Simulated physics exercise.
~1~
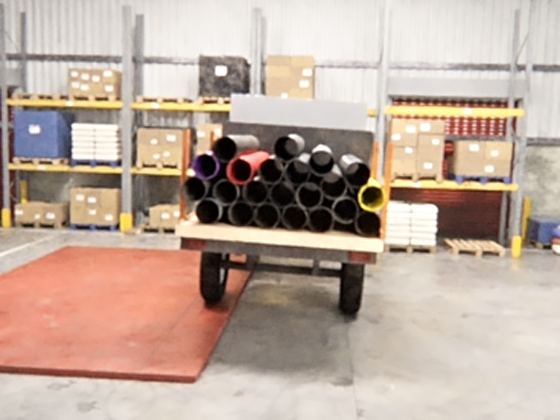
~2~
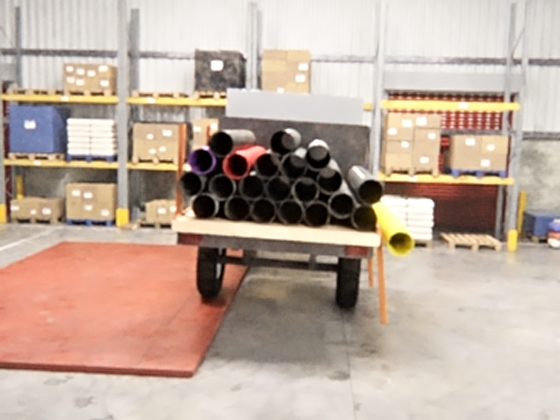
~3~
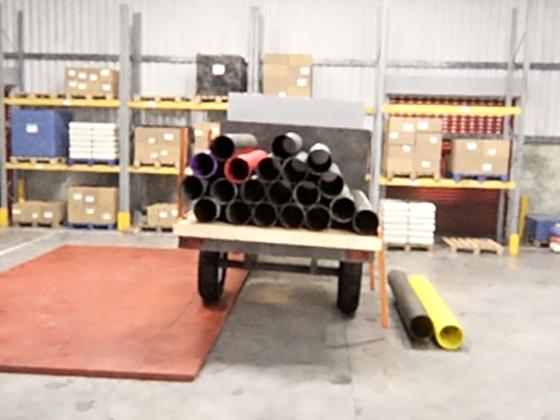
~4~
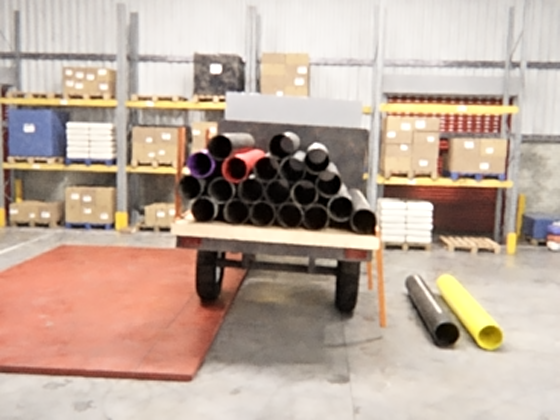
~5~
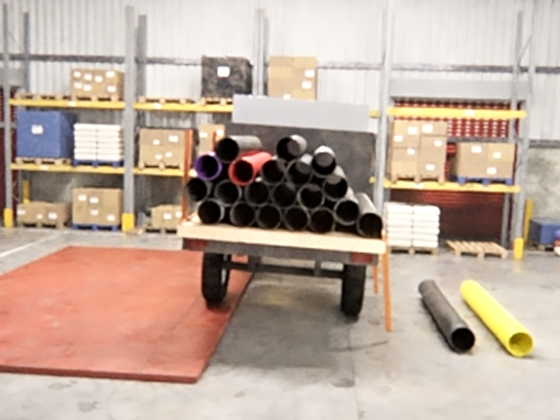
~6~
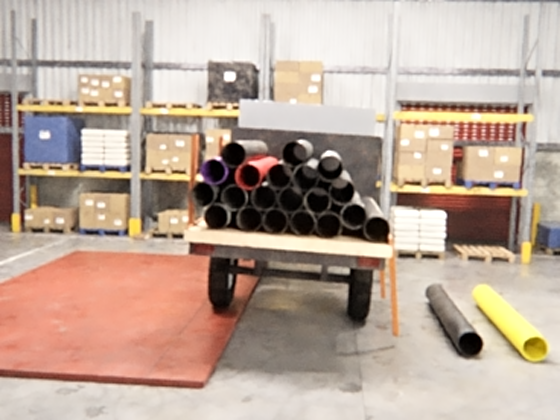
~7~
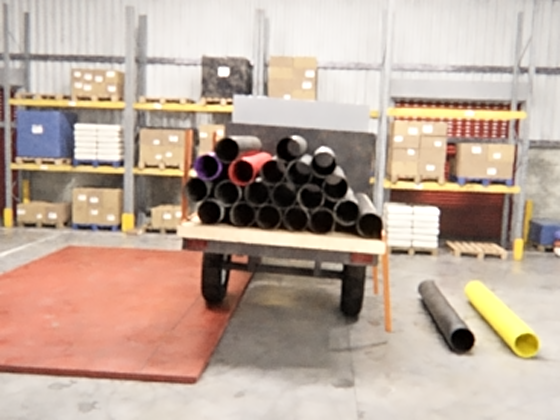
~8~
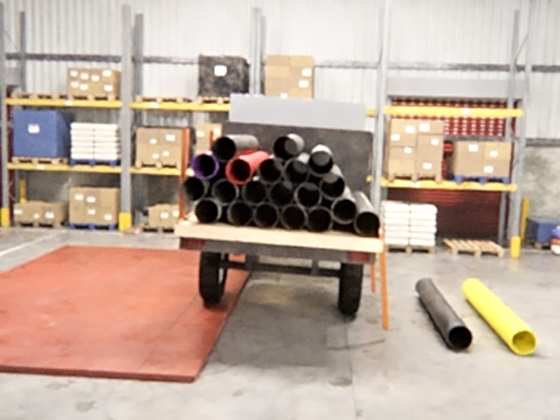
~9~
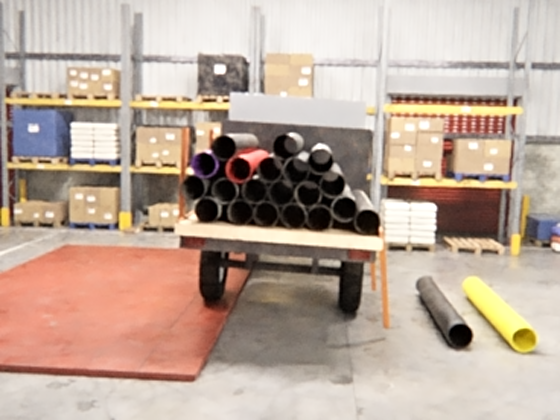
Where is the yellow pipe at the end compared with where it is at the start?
At the start it sits on the deck at the right end of the stack. By the end it lies on the concrete floor, off to the right of the flatbed and beyond the fallen black pipe.
